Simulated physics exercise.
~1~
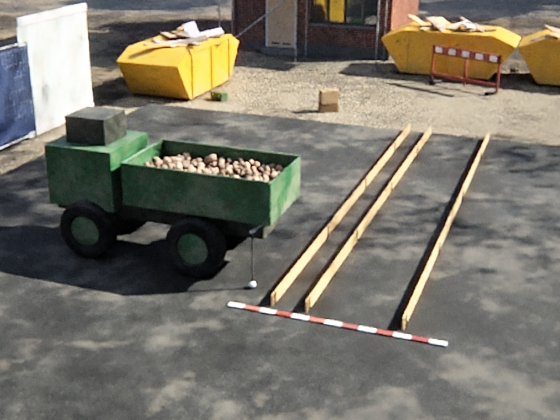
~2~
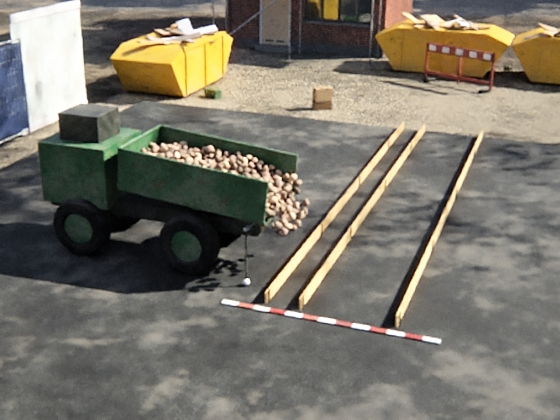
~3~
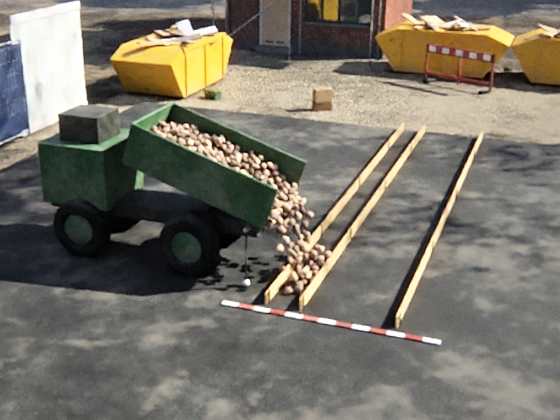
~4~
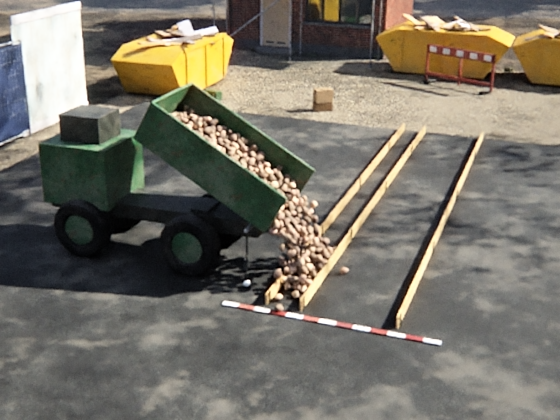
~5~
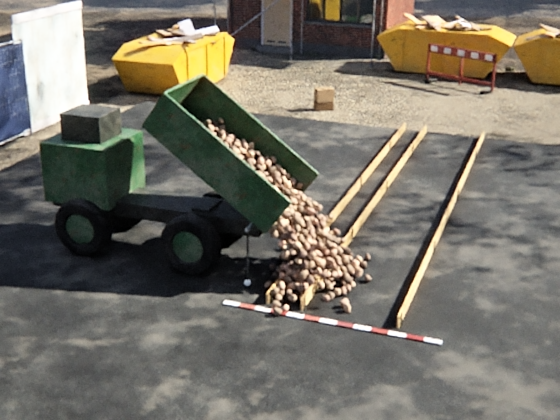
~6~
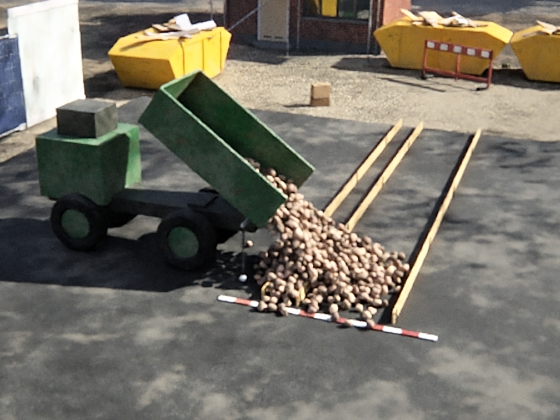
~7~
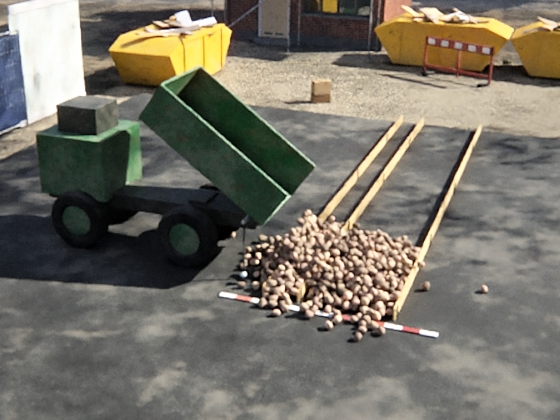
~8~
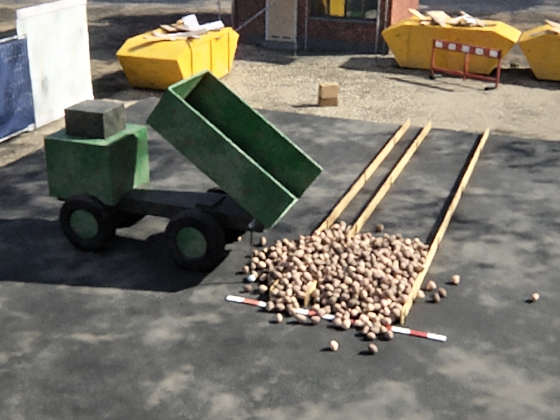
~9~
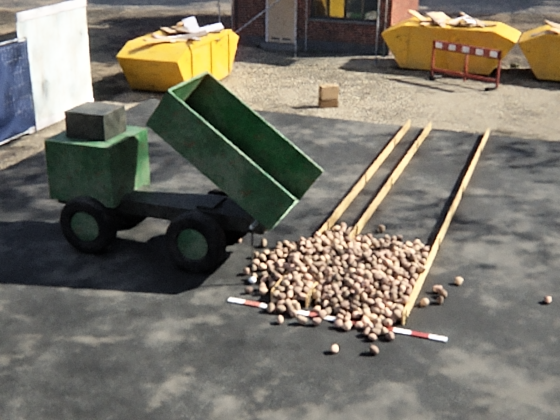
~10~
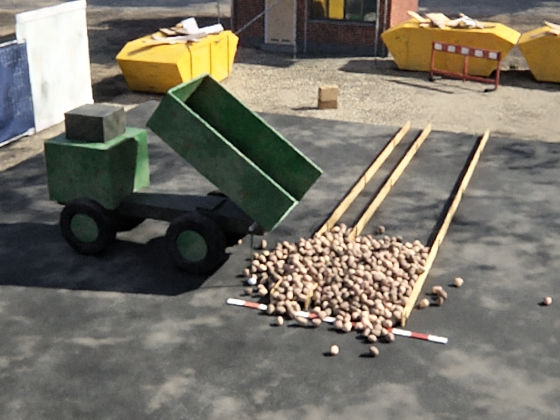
On a sunlit paved yard with yellow containers behind, a green toy-like tipper loaded with round brownish stones stands left of three wooden planks and a red-and-white striped staff. Its body begins to tilt, and stones slide over the open right end. As it rises more steeply, they pour down between the nearer planks, then heap over them and spread right. The body stays raised and empties while a few stones roll past the last plank. Finally the stones lie still in a broad pile, mostly between the middle and right planks, partly covering the staff, with a few strays around it.
